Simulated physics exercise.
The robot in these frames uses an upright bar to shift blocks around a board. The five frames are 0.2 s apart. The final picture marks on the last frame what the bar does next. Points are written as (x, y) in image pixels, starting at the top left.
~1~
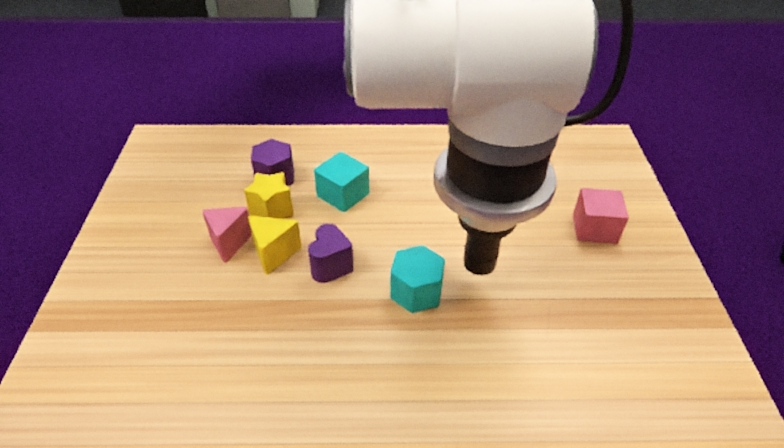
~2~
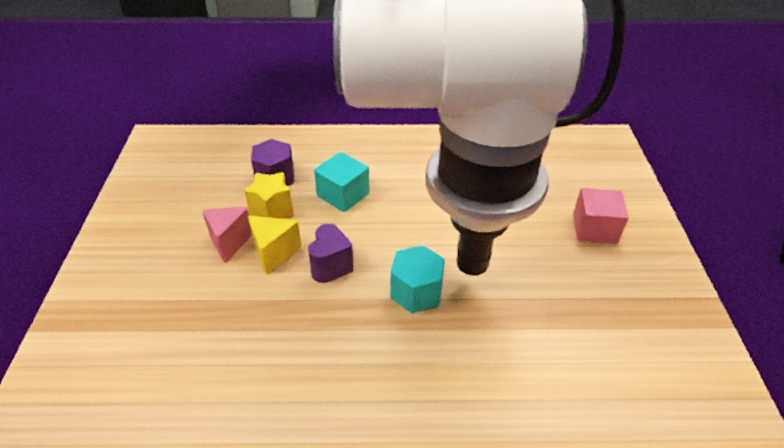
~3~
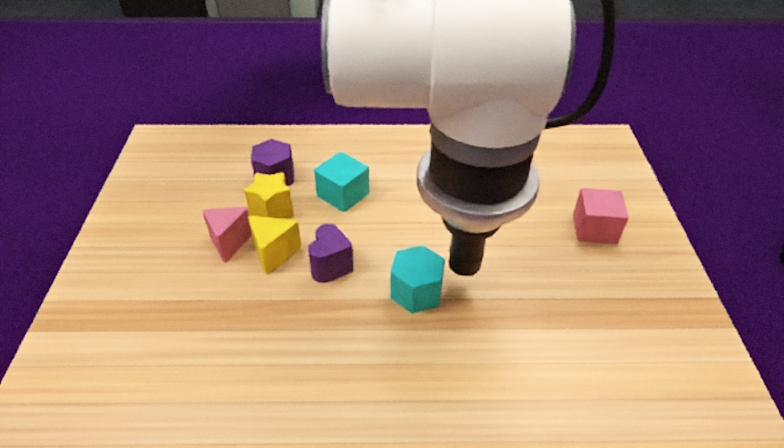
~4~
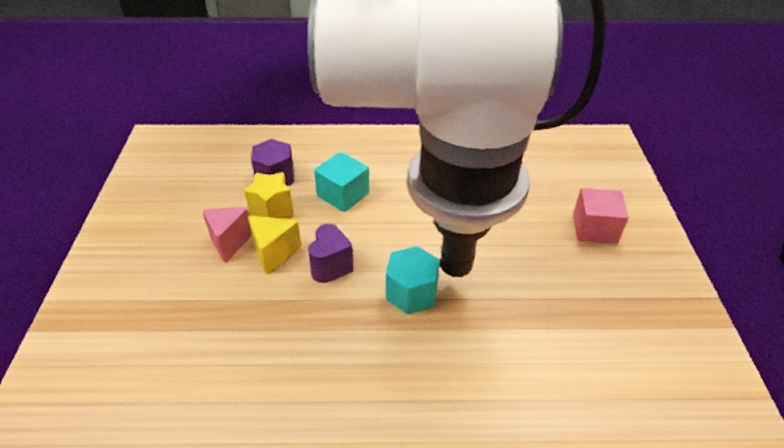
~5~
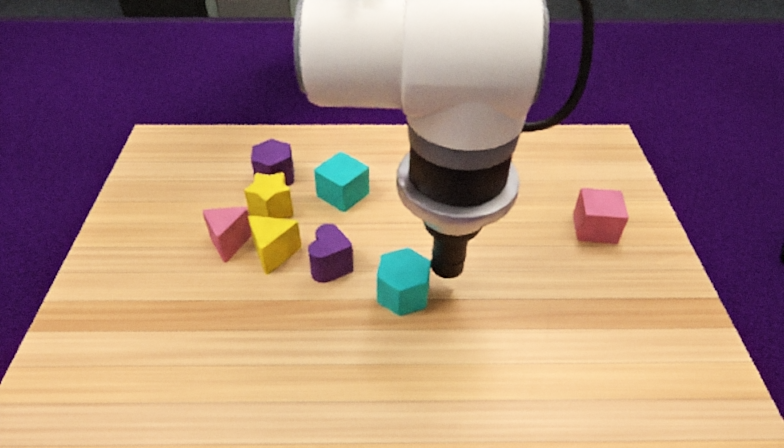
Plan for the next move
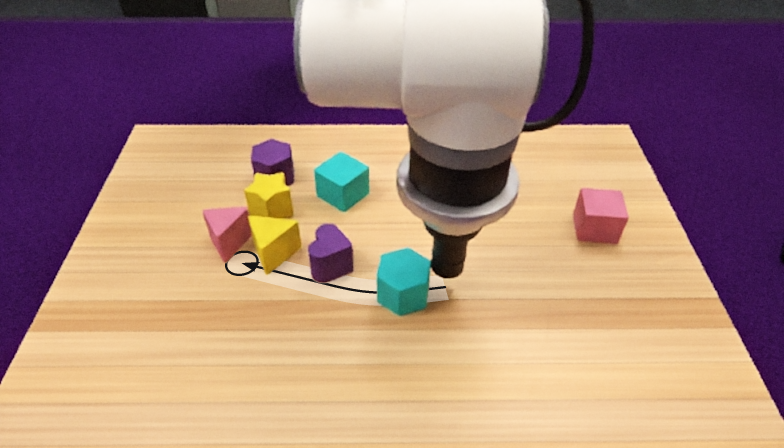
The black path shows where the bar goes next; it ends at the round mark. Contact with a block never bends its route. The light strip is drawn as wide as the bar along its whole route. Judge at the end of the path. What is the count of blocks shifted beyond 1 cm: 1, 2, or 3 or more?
It will shift three or more blocks.
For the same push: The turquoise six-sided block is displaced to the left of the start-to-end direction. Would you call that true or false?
Verdict: True.
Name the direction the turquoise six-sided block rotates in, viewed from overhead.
It turns counter-clockwise.
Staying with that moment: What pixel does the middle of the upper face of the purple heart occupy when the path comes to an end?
It should be at about (311, 228).
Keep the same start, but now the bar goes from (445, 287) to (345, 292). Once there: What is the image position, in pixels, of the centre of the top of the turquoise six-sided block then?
By then it is at (316, 294).
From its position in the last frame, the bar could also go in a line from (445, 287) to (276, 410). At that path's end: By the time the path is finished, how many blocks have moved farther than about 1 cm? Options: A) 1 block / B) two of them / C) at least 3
A: 1 block.
The drawn path runs from (445, 287) via (374, 292) and (306, 279), ending at (242, 263).
The first path, step by step. One third of the way, bar (373, 273); turquoise six-sided block (336, 286), turned 40° anticlockwise.
Two thirds of the way, bar (303, 259); purple heart (311, 229), turned 45° clockwise; turquoise six-sided block (310, 290), turned 85° anticlockwise.
At the end, bar (237, 243); pink triangle (219, 214); yellow triangle (252, 214), turned 50° clockwise; purple heart (311, 228), turned 45° clockwise; turquoise six-sided block (310, 290), turned 85° anticlockwise.
